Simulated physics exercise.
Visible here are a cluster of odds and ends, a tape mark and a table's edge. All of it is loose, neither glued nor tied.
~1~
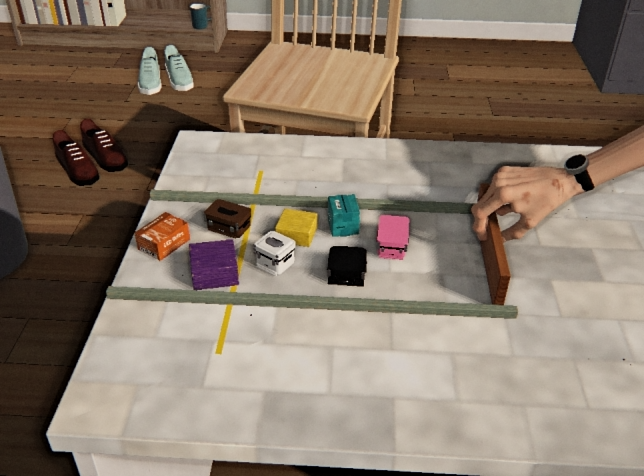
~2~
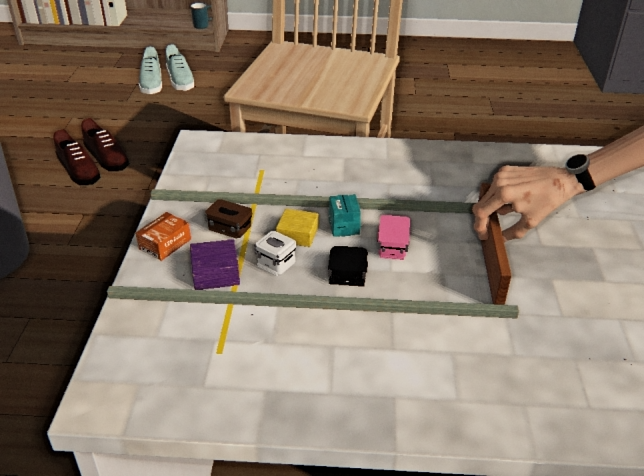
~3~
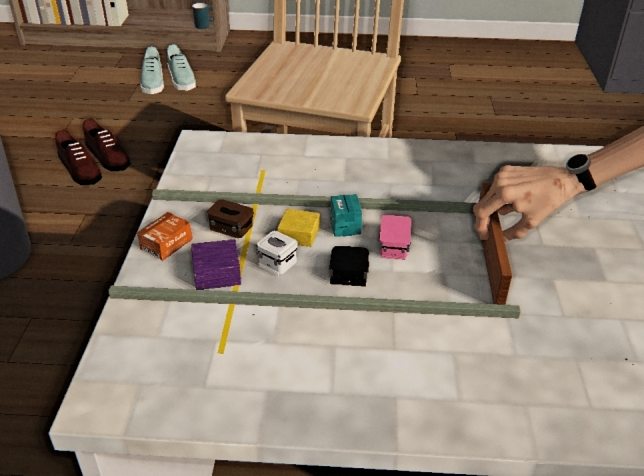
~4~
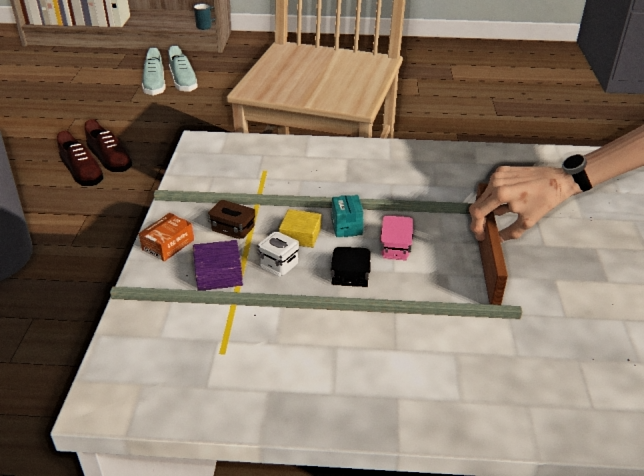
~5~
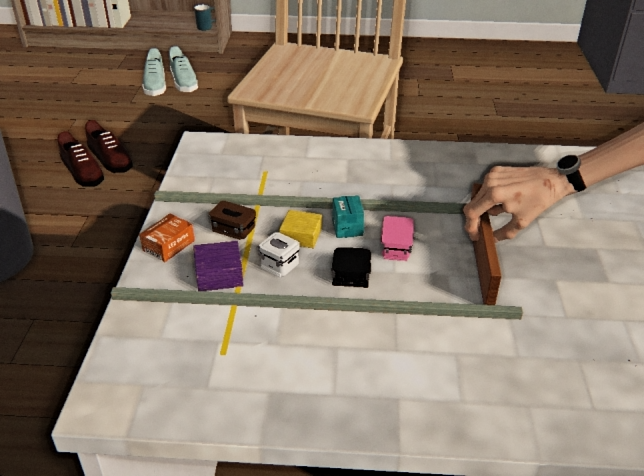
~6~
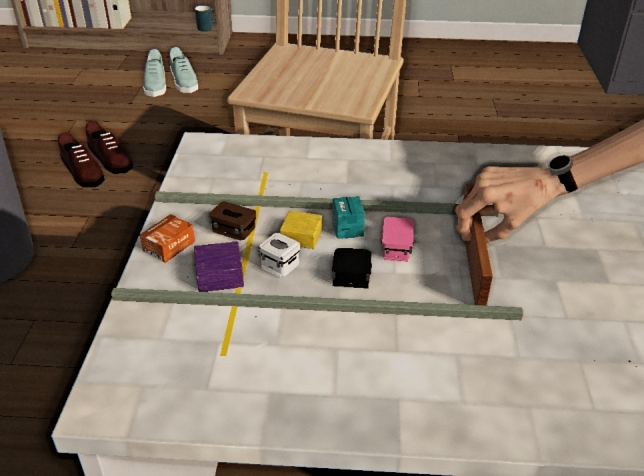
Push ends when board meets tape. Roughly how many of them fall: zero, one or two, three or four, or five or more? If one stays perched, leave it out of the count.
Zero.
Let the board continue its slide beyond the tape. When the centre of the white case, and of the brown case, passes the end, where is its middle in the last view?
Roughly (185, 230); for the second one, roughly (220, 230).
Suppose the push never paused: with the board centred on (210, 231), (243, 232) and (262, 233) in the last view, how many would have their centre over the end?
In that order 3, 1 and 0.
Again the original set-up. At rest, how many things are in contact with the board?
The figure is 3.
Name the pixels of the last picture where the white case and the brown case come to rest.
First (193, 252), then (168, 222).
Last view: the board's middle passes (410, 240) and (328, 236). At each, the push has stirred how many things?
Respectively 1 and 5.
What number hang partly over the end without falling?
In total, 1 of them.
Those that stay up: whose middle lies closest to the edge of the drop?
The orange box.
Soon after, none off yet; orange box at rest near (168, 238); purple block at rest near (219, 266); brown case at rest near (233, 222).
Then, none off yet; orange box moving near (159, 242); purple block moved about its own width near (184, 269); brown case moved about its own width near (197, 223).
At rest, the number that fall off is zero.
